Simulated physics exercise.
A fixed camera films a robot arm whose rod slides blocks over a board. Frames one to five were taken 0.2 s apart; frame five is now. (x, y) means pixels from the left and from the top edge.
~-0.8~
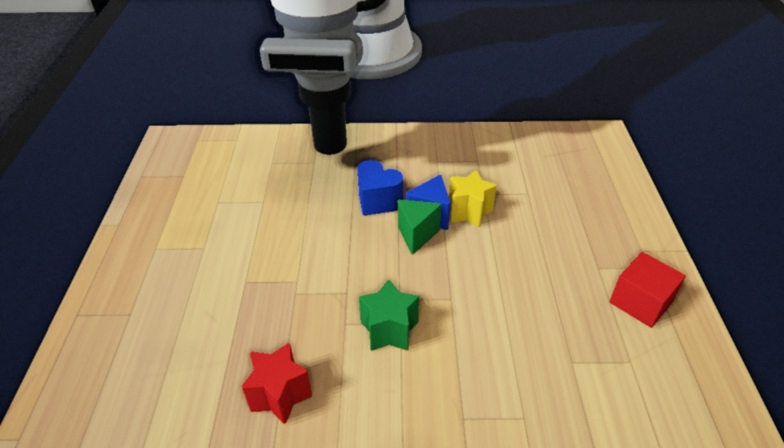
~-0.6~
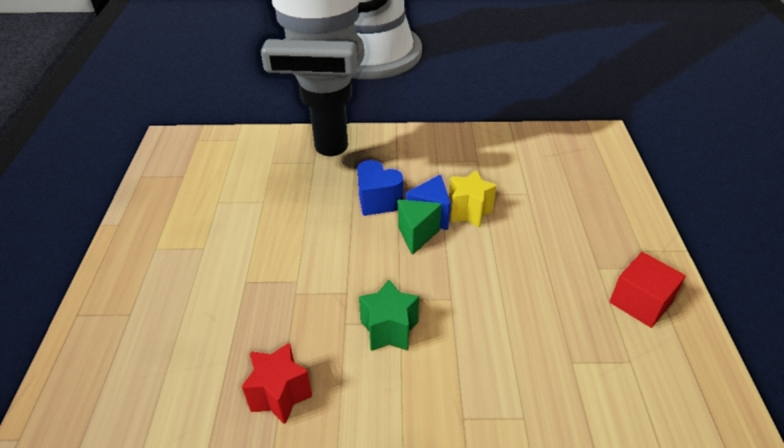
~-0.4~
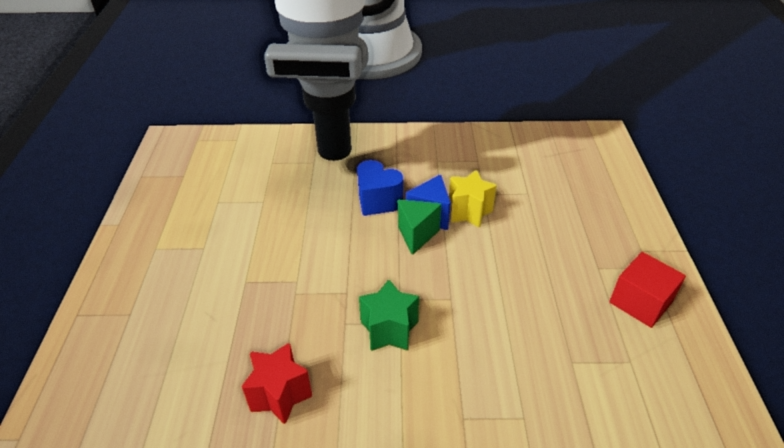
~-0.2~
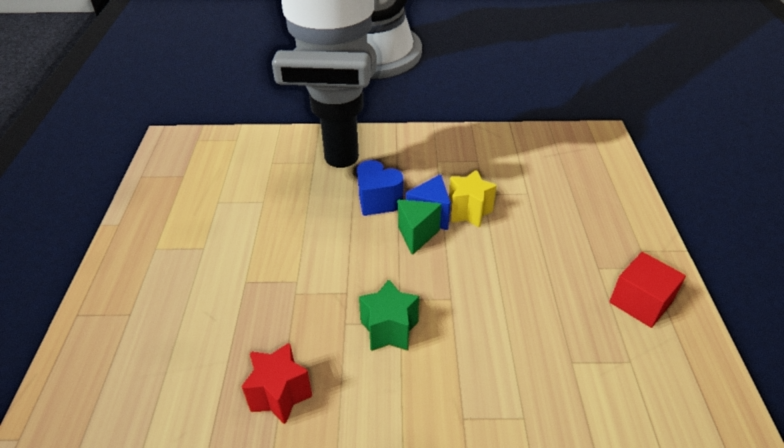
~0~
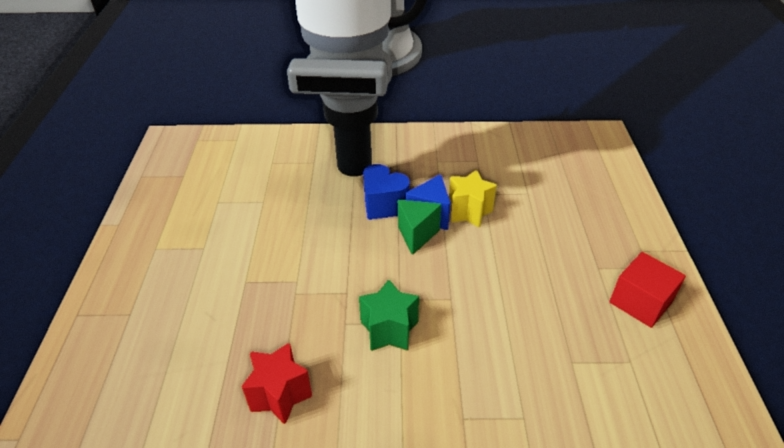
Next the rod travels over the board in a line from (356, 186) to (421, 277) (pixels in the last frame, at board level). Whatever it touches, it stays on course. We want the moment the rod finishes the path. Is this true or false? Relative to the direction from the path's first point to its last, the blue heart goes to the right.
False.
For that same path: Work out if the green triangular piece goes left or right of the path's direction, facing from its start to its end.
It slides leftward.
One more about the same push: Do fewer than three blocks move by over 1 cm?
Final answer: No.
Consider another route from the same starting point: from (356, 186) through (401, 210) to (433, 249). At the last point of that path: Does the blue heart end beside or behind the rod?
Short answer: No.
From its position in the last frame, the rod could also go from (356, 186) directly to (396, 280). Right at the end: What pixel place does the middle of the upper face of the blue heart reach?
Its top middle is near (445, 252).
On the path given first. One third of the way, rod at (376, 195); blue heart at (408, 209); green triangular piece at (434, 232); blue triangular piece at (449, 204), turned 60° anticlockwise; yellow star-shaped block at (478, 184), turned 15° anticlockwise.
Two thirds of the way, rod at (398, 225); blue heart at (436, 239); green triangular piece at (463, 260), turned 30° anticlockwise; blue triangular piece at (455, 208), turned 80° anticlockwise; yellow star-shaped block at (478, 184), turned 15° anticlockwise.
At the end, rod at (422, 258); blue heart at (470, 268), turned 35° anticlockwise; green triangular piece at (504, 285), turned 50° anticlockwise; blue triangular piece at (455, 208), turned 80° anticlockwise; yellow star-shaped block at (478, 184), turned 15° anticlockwise.
